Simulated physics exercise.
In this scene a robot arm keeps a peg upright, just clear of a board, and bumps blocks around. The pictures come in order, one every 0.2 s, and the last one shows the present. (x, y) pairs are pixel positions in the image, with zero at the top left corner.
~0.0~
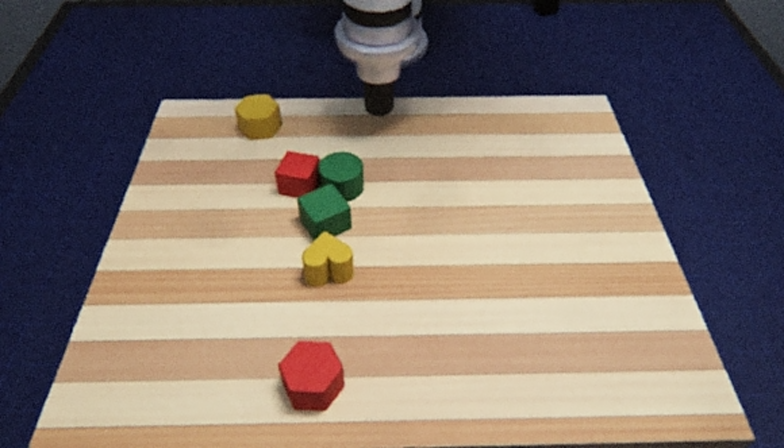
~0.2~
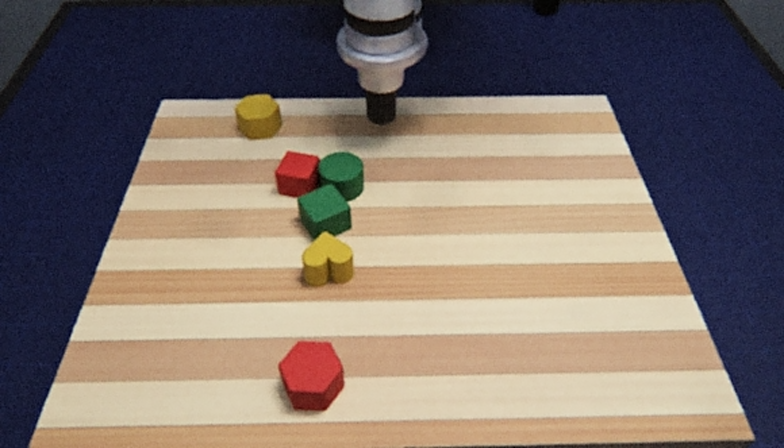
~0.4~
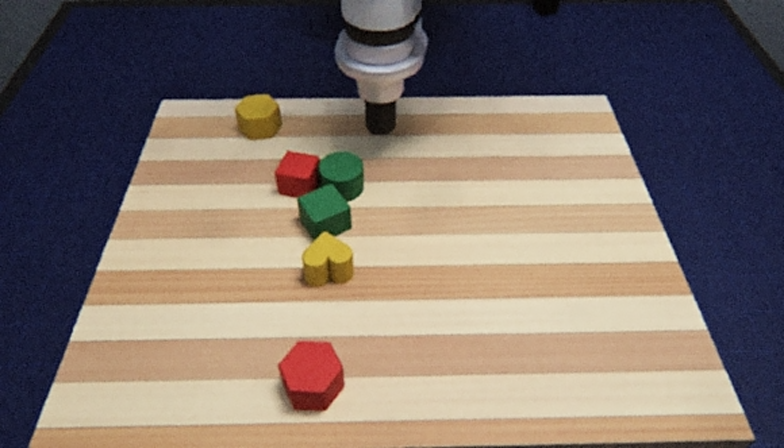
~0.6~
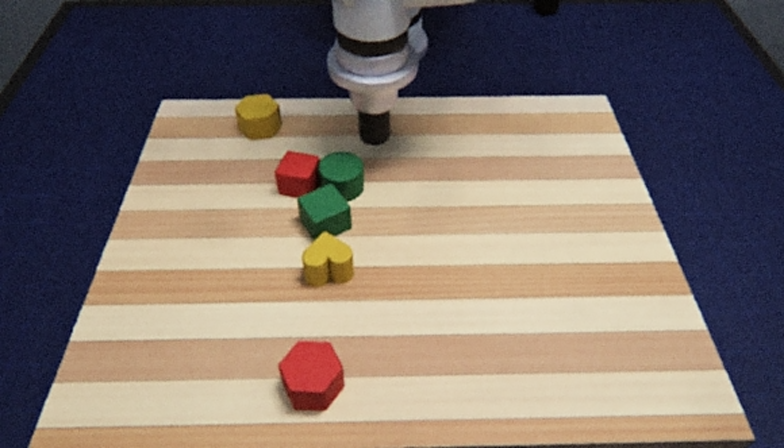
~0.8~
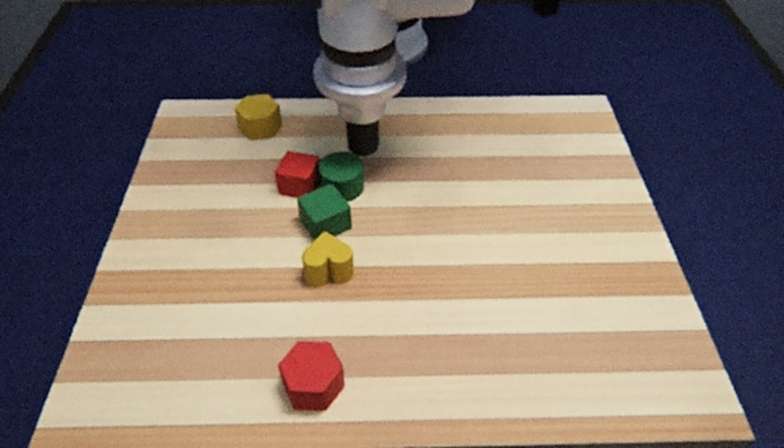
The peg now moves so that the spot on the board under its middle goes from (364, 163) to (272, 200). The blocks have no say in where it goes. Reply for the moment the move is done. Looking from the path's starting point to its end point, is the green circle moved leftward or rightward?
To the path's left.
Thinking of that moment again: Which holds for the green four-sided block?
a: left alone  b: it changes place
Choice b: It changes place.
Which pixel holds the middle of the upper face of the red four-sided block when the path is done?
That would be at about pixel (231, 178).
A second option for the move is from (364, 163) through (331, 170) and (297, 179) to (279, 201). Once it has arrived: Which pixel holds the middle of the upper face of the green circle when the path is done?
The centre of its top will be at (328, 176).
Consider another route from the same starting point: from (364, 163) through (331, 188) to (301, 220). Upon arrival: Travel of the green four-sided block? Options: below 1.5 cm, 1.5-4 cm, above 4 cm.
It moves quite far, over 4 cm.
What follows on the original path. One third of the way, peg at (333, 159); red four-sided block at (293, 164); green four-sided block at (320, 214); green circle at (327, 179).
Two thirds of the way, peg at (301, 172); red four-sided block at (259, 173), turned 25° clockwise; green four-sided block at (323, 223), turned 35° clockwise; yellow heart-shaped block at (327, 258), turned 15° anticlockwise; green circle at (316, 190).
At the end, peg at (269, 185); red four-sided block at (231, 178), turned 60° clockwise; green four-sided block at (323, 223), turned 35° clockwise; yellow heart-shaped block at (327, 258), turned 15° anticlockwise; green circle at (315, 190).
